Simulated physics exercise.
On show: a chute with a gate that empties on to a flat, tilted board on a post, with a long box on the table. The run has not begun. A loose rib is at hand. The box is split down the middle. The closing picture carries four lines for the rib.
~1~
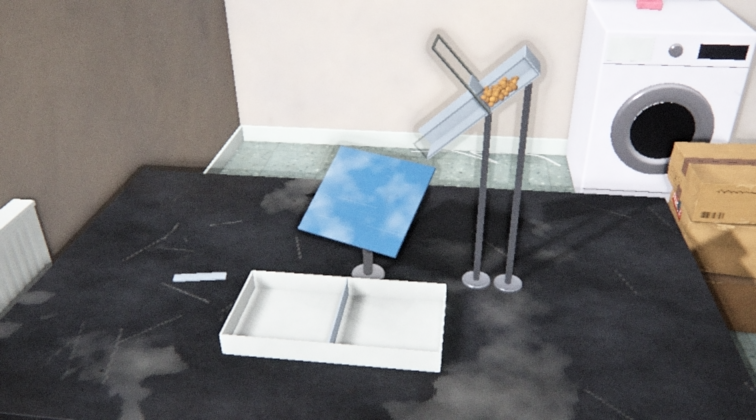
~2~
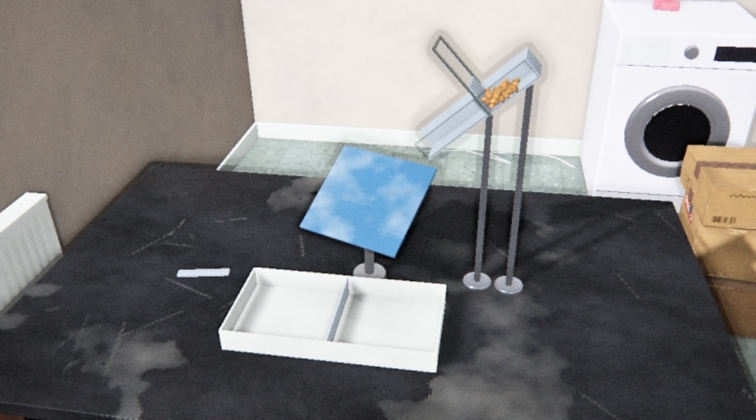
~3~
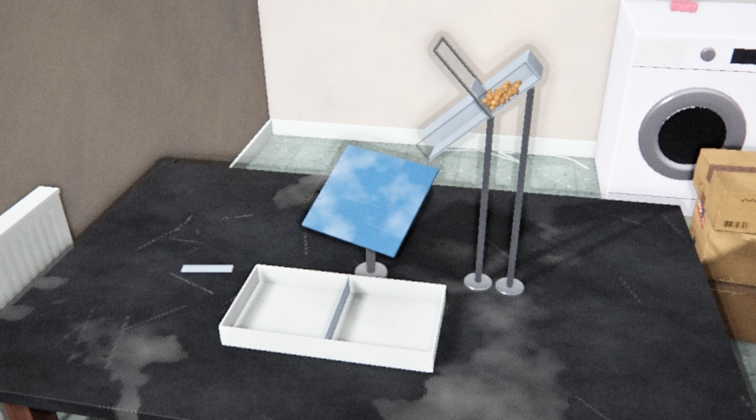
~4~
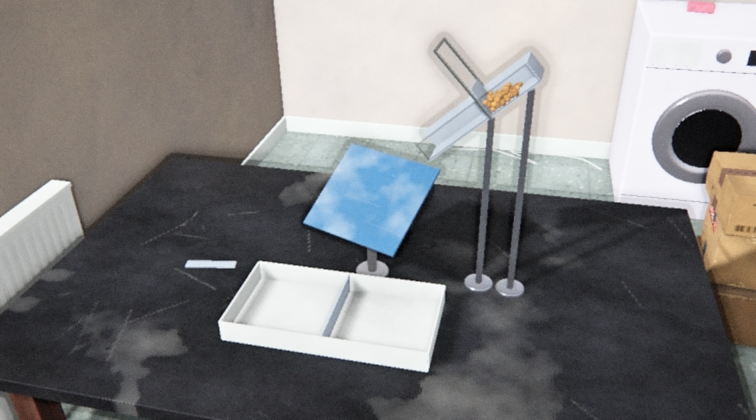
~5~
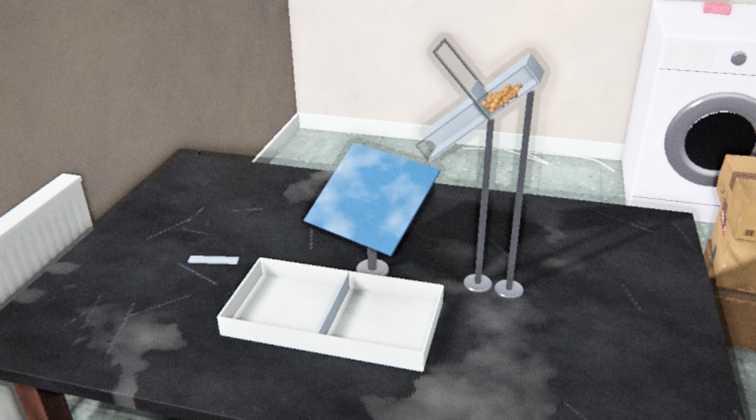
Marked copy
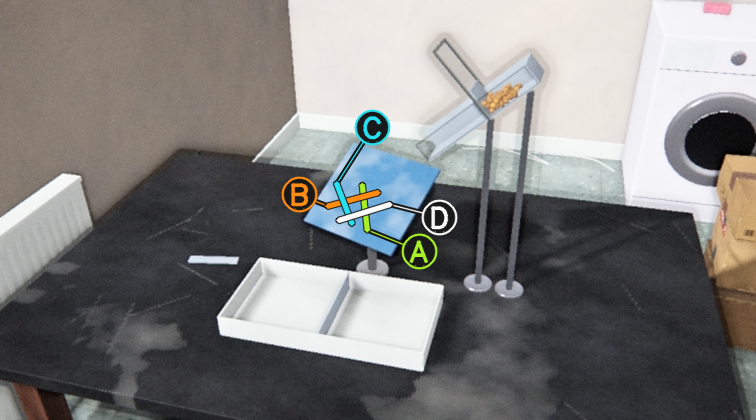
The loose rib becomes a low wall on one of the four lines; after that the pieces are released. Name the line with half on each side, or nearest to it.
Line C does it best.
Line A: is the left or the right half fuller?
Right.
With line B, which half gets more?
More lands on the left.
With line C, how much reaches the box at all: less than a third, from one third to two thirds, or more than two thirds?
It is more than two thirds.
On the marked copy, line A from (362, 185) to (367, 229); line B from (377, 192) to (327, 206); line C from (336, 183) to (351, 223); line D from (389, 204) to (339, 220).
For line A, of what is caught, a stray few in the left half, nearly all in the right.
For line B, of what is caught, most in the left half, a small part in the right.
For line C, of what is caught, about half in the left half, about half in the right.
For line D, of what is caught, most in the left half, about a quarter in the right.
